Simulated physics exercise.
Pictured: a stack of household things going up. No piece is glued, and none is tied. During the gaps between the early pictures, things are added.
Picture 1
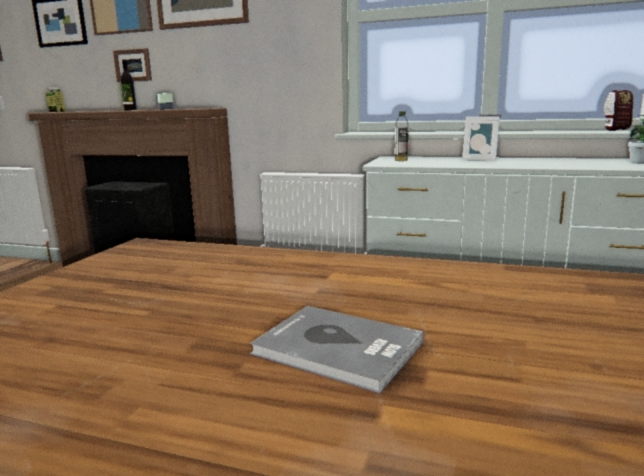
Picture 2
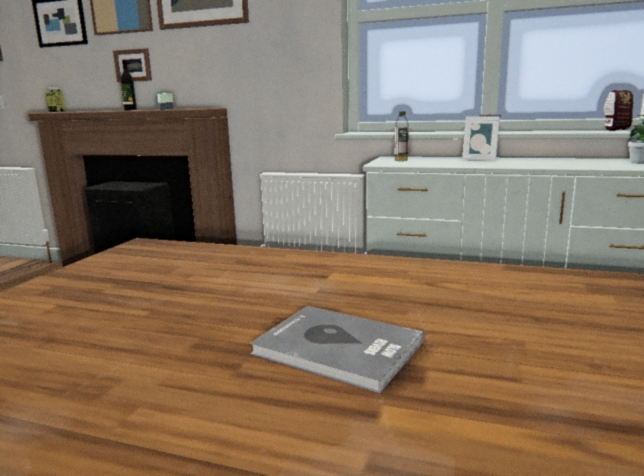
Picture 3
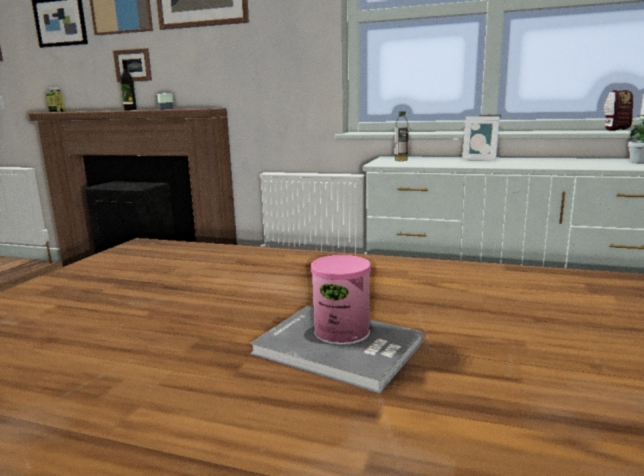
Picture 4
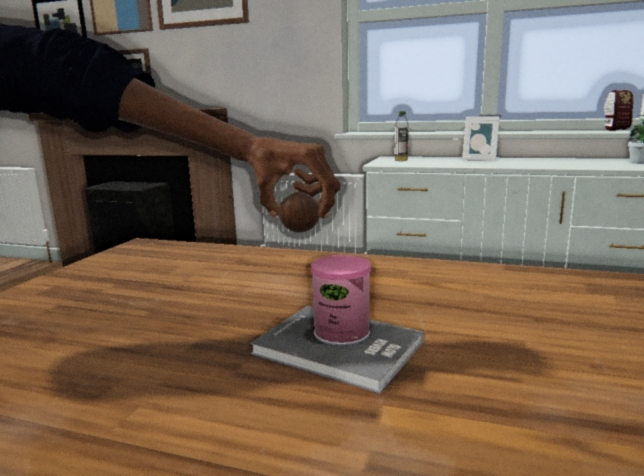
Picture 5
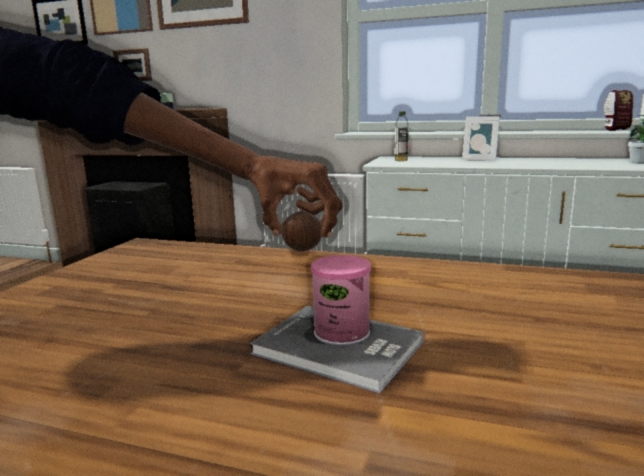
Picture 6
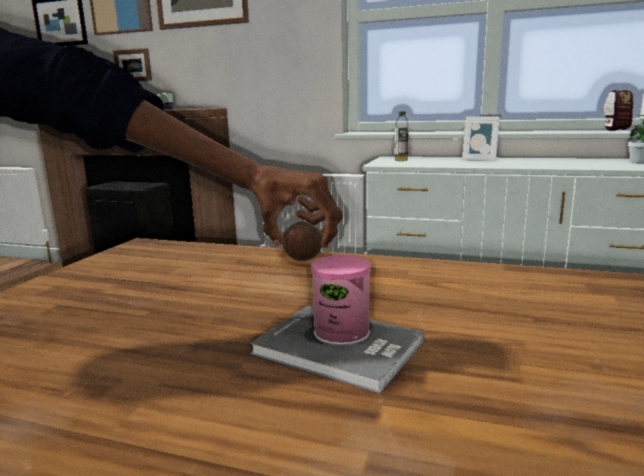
The footage shows a grey book lying on a wooden table before a pink canister appears on top of it; a hand then enters from the left, holding a round brown object, and lowers it slightly to the canister's lid.
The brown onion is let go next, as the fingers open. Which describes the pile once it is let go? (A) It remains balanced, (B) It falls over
It falls over (B).
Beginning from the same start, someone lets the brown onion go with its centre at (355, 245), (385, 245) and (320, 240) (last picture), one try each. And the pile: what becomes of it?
First the pile remains standing, second it topples, third it remains standing.
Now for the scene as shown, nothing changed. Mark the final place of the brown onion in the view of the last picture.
Somewhere around (258, 314) in the last picture.
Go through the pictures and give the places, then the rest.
In the first frame, the last thing is not in view yet; grey book (338, 343).
In the second frame, the last thing is not in view yet; grey book (338, 343).
In the third frame, the last thing is not in view yet; grey book (338, 343).
In the fourth frame, still above its spot; brown onion (299, 212); grey book (338, 343).
In the fifth frame, still above its spot; brown onion (302, 231); grey book (338, 343).
In the sixth frame, set down, still held; brown onion (302, 241); grey book (338, 343).
Then, 0.30 s after the last picture, brown onion now fallen.
Then, 0.80 s after the last picture, things are still on the move.
At rest, fallen, brown onion; the other 2 in place. Seen from the same camera at the end, brown onion near (258, 314). The pile gives way.
